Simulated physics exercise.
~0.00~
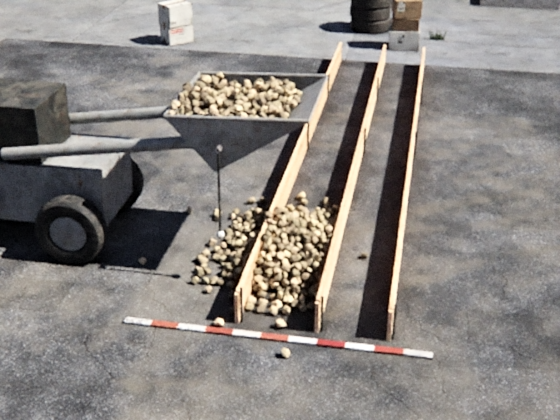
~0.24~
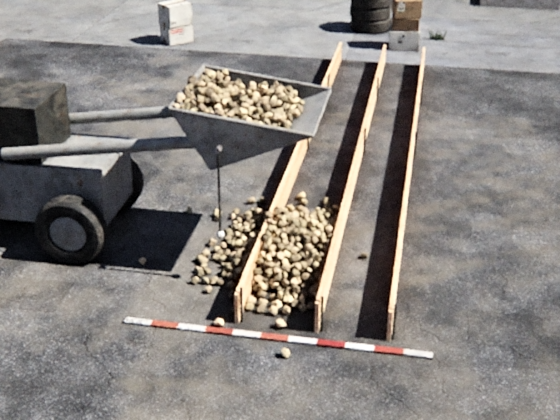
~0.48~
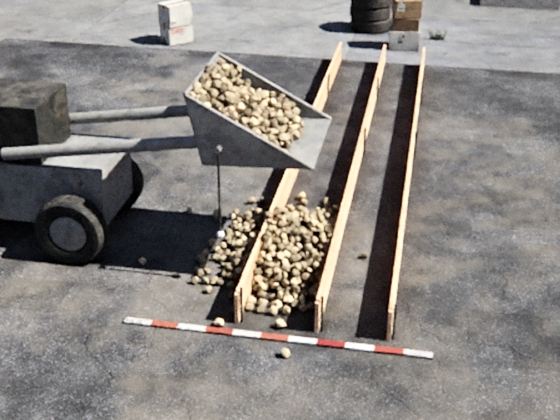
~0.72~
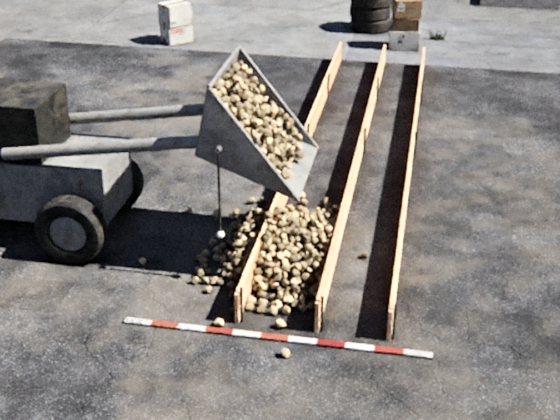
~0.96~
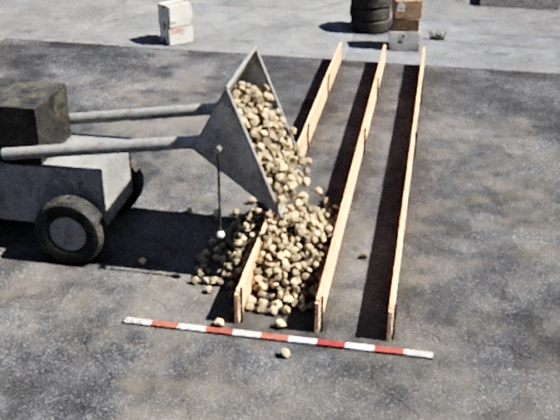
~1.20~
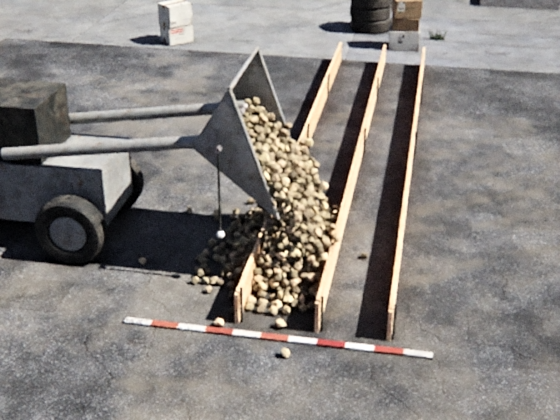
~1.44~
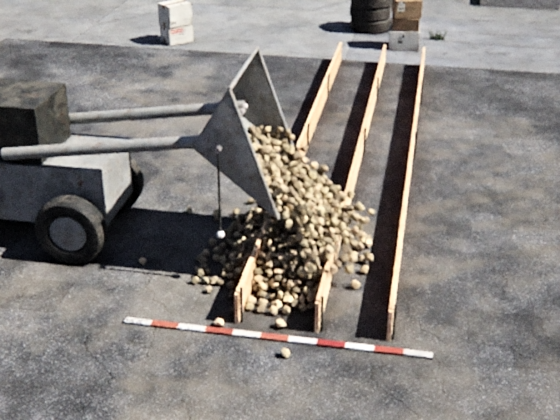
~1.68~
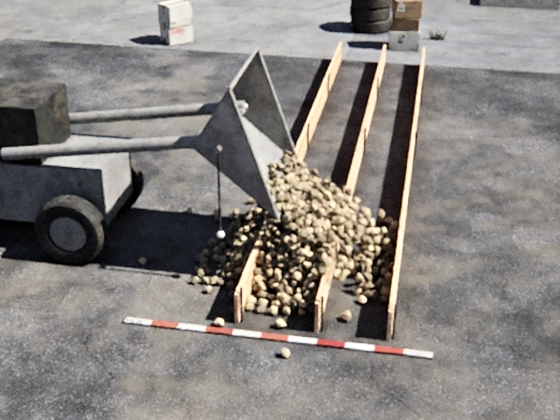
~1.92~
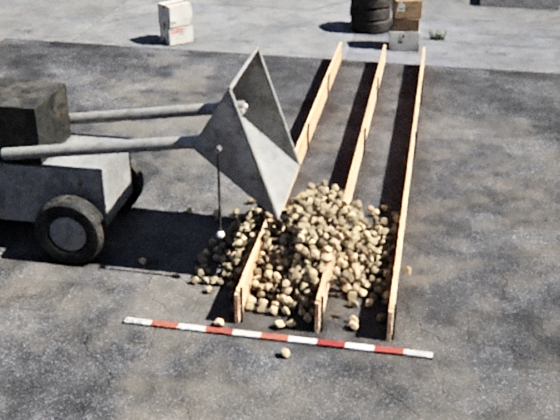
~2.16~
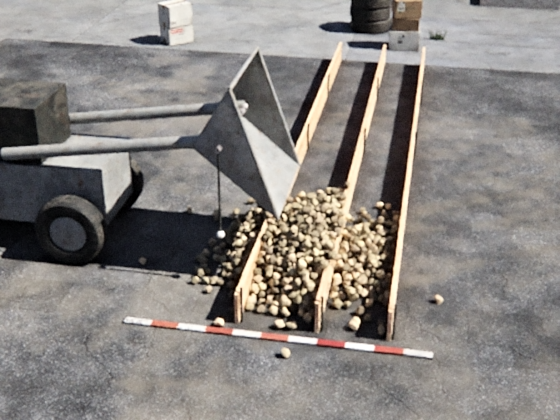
On a sunlit paved yard, a small wheeled loader tips its grey bucket forward and pours pale stones onto an earlier heap between wooden planks; they spill over the middle plank into the far bay, and the bucket stays tilted, empty, above the spread pile.
